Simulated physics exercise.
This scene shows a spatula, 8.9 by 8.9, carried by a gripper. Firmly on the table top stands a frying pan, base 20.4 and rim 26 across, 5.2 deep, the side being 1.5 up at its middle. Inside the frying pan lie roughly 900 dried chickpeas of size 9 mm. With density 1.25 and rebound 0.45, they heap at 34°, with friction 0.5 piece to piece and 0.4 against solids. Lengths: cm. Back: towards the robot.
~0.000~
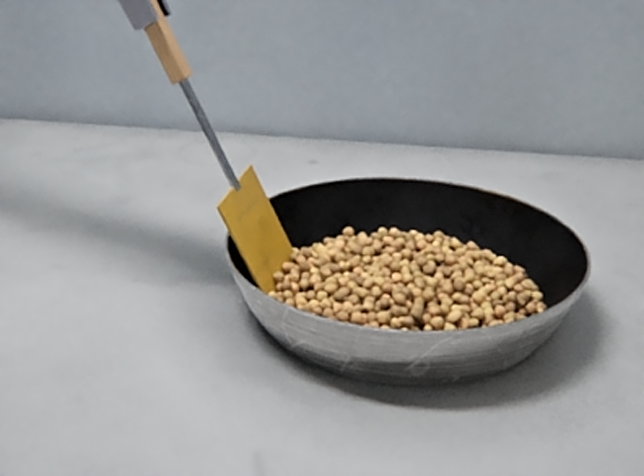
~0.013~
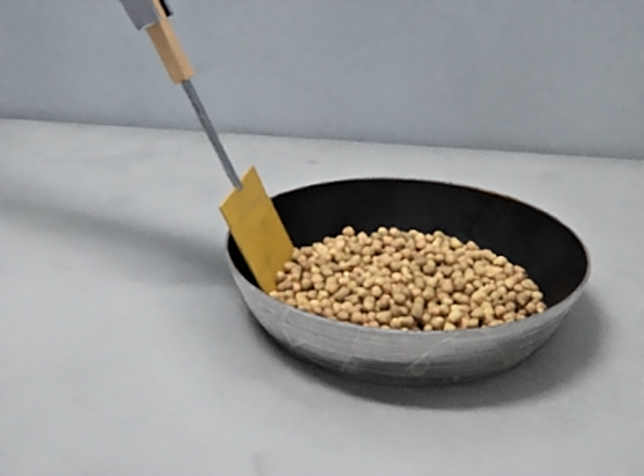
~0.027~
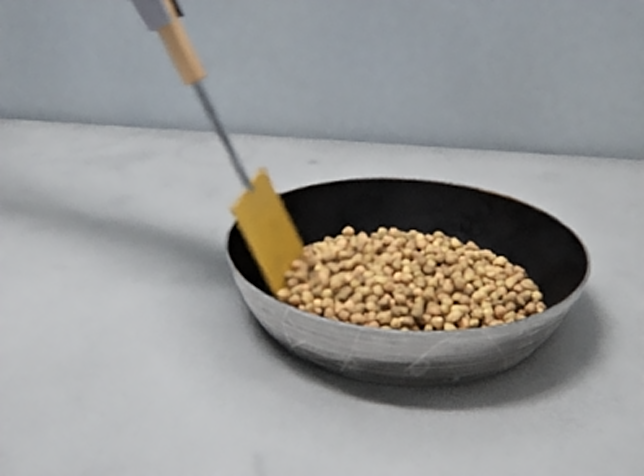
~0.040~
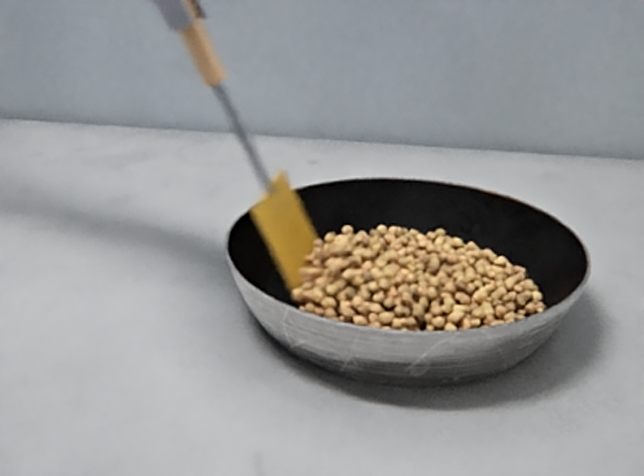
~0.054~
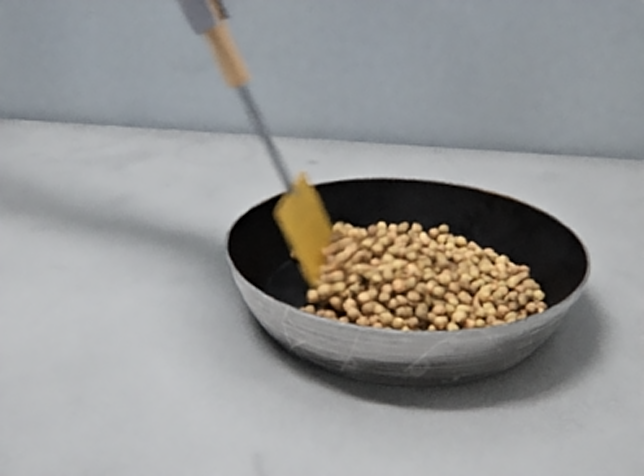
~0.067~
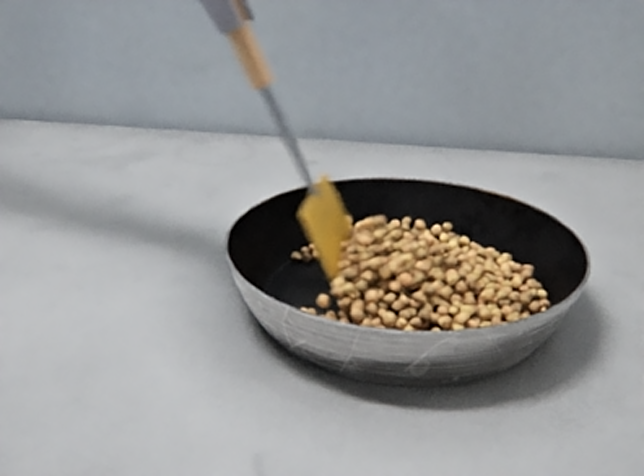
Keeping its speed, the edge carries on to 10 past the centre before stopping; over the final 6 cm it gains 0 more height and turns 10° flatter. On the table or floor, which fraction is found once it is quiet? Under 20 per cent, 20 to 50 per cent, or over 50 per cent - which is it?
It is 20 to 50 per cent.
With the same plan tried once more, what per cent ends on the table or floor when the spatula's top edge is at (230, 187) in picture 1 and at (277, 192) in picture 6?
My guess would be close to 15 per cent.
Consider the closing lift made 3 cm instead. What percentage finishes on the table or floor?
Roughly 25 per cent.
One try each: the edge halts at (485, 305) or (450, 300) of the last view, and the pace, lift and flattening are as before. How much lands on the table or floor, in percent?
Close to 5 and close to 0 per cent, respectively.
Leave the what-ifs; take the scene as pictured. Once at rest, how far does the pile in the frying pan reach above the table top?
5.0 cm.
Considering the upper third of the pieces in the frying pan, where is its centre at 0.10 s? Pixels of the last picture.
Roughly at (425, 272).
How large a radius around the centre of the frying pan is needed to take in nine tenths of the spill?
That's near 40 cm.
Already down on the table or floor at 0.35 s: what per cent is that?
10 per cent.
By 0.10 s, sloping 65°, highest piece 7 above the table; 900 in the frying pan.
By 0.13 s, sloping 63°, highest piece 8 above the table; 900 in the frying pan.
By 0.35 s, sloping 55°, highest piece 20 above the table; 652 in the frying pan, 86 on the table or floor, 162 on the blade or in flight.
By 1.40 s, sloping 55°, highest piece 5 above the table; 652 in the frying pan, 248 on the table or floor.
Final count, 652 in the frying pan, 248 on the table or floor. That is 28 % on the table or floor.
